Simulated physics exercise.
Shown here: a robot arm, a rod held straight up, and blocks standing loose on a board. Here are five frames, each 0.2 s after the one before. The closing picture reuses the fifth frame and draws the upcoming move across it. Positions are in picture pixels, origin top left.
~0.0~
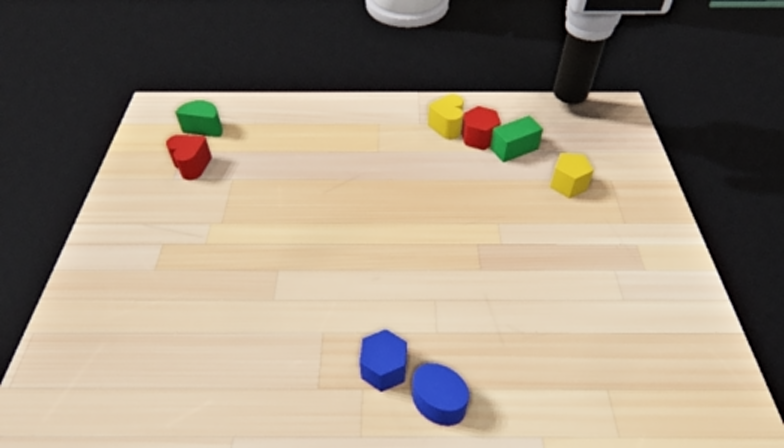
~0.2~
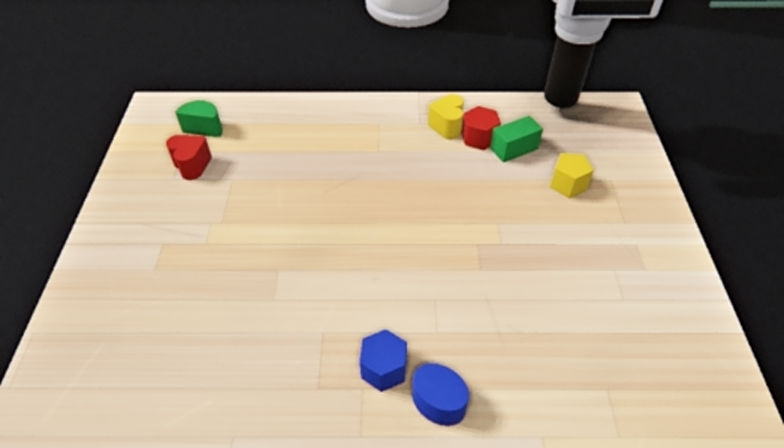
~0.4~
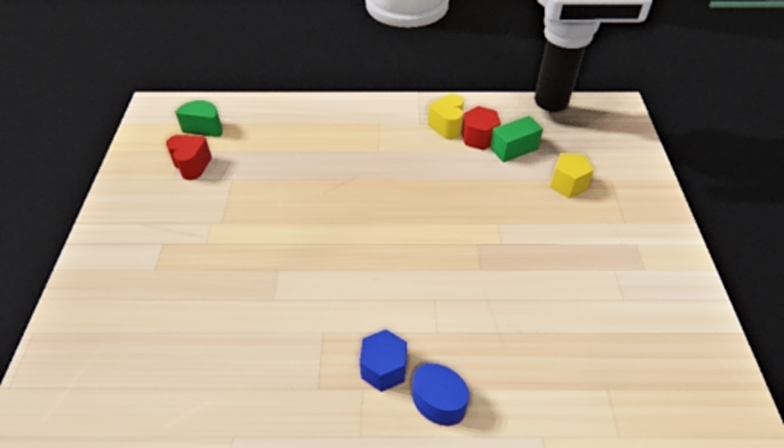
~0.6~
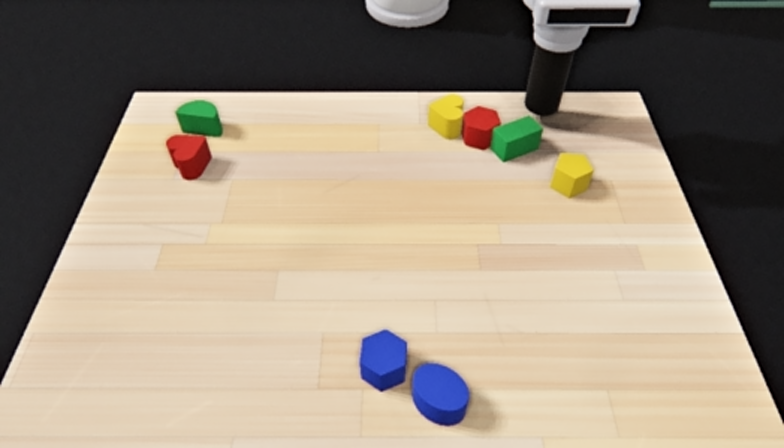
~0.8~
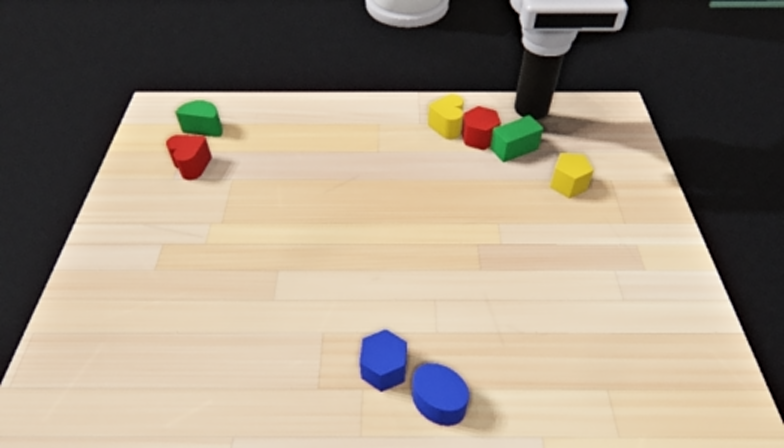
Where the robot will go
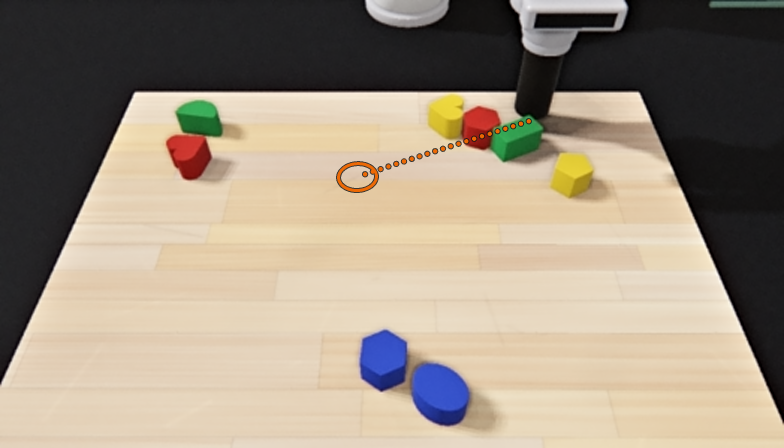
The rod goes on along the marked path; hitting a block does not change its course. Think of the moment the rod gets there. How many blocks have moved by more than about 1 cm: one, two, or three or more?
The count is two.
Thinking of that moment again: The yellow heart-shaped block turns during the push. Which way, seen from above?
It swings round clockwise.
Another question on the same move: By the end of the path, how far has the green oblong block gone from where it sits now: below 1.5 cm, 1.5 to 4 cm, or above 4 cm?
Answer: Less than 1.5 cm.
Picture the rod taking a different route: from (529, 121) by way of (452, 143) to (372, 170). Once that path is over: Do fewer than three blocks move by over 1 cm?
Answer: Yes.
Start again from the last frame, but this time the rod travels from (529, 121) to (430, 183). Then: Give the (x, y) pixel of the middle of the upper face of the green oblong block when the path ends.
It is at (514, 143).
Path on the board, from (529, 121) directly to (358, 177).
On the path given first. One third of the way, rod (476, 128); yellow heart-shaped block (444, 106), turned 25° clockwise; red hexagonal block (452, 134), turned 30° anticlockwise.
Two thirds of the way, rod (418, 146); yellow heart-shaped block (436, 107), turned 60° clockwise; red hexagonal block (404, 161), turned 80° anticlockwise.
At the end, rod (357, 166); yellow heart-shaped block (436, 107), turned 60° clockwise; red hexagonal block (381, 178), turned 165° anticlockwise; green oblong block in place.
